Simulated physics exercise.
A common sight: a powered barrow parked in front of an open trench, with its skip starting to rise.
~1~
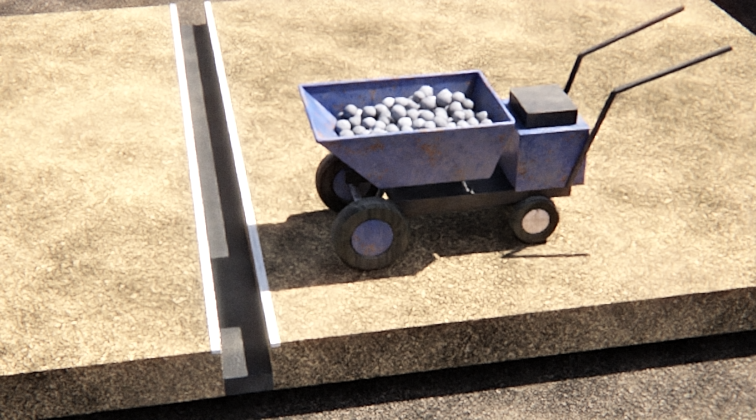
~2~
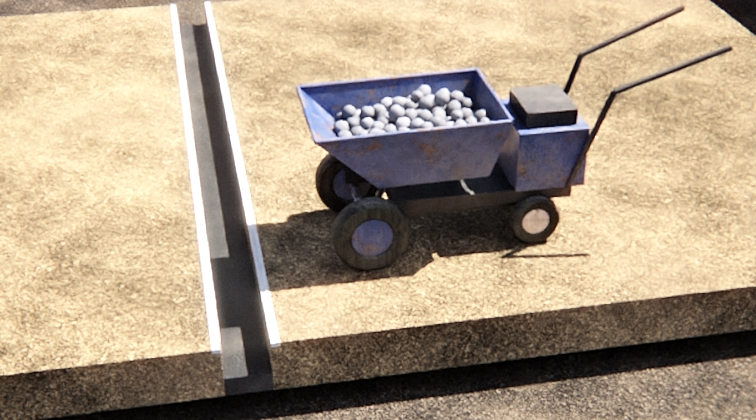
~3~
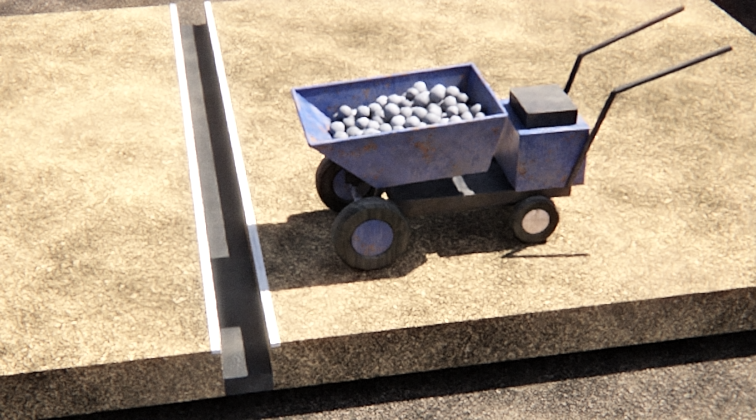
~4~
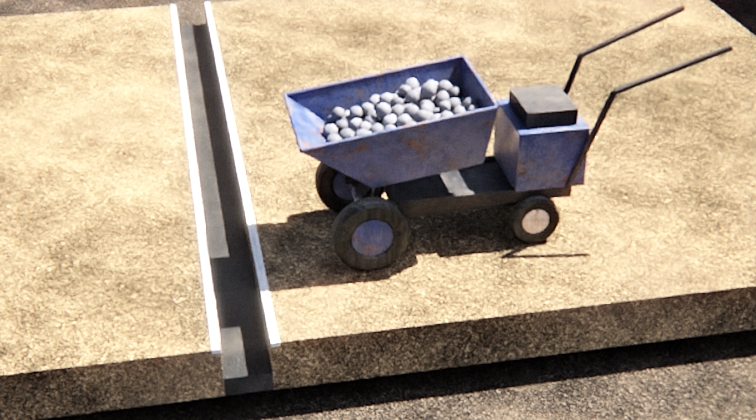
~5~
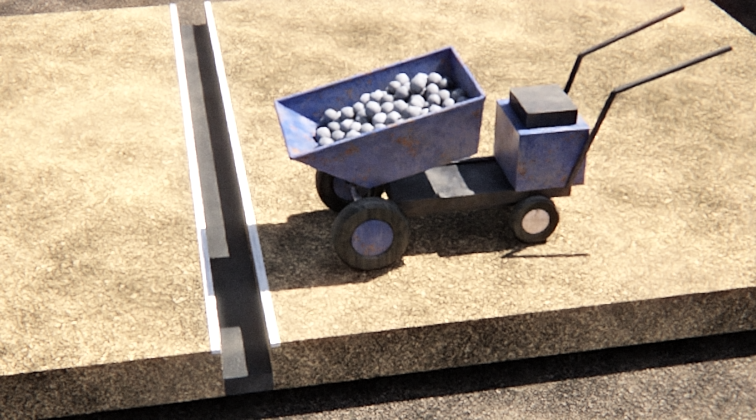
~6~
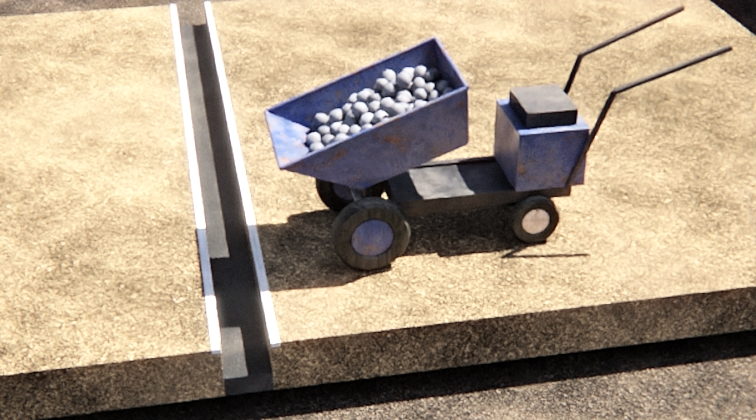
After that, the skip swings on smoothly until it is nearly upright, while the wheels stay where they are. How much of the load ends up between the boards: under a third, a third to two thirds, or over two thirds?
A third to two thirds.
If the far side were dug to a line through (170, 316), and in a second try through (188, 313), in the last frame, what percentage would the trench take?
Estimated share: Try 1 approx. 100 in a hundred, try 2 approx. 80 in a hundred.
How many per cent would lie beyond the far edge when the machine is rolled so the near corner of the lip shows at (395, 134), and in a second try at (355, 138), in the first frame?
Roughly 0 per cent at the first spot and 20 per cent at the second.
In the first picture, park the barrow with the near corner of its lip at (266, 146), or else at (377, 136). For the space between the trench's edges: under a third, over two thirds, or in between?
Note - stop 1: Under a third; stop 2: Between a third and two thirds.
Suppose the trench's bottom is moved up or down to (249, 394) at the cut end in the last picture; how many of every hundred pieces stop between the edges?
Around 70 per cent.
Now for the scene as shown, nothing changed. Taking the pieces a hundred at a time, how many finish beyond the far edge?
About 40 per cent.
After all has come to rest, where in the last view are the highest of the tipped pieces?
In the last picture, the peak is close to (195, 240).
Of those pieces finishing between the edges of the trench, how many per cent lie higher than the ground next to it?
Near 10 %.
Just after the last frame, skip tipped steeply; every one in the skip.
A moment on, skip tipped right over; roughly two thirds in the skip; roughly a quarter in or heaped over the trench; about a tenth beyond it; just a few falling.
Further on, skip tipped right over; about a tenth in the skip; roughly half in or heaped over the trench; roughly a third beyond it.
When it is over, skip tipped right over; about a tenth in the skip; roughly half in or heaped over the trench; roughly a third beyond it.
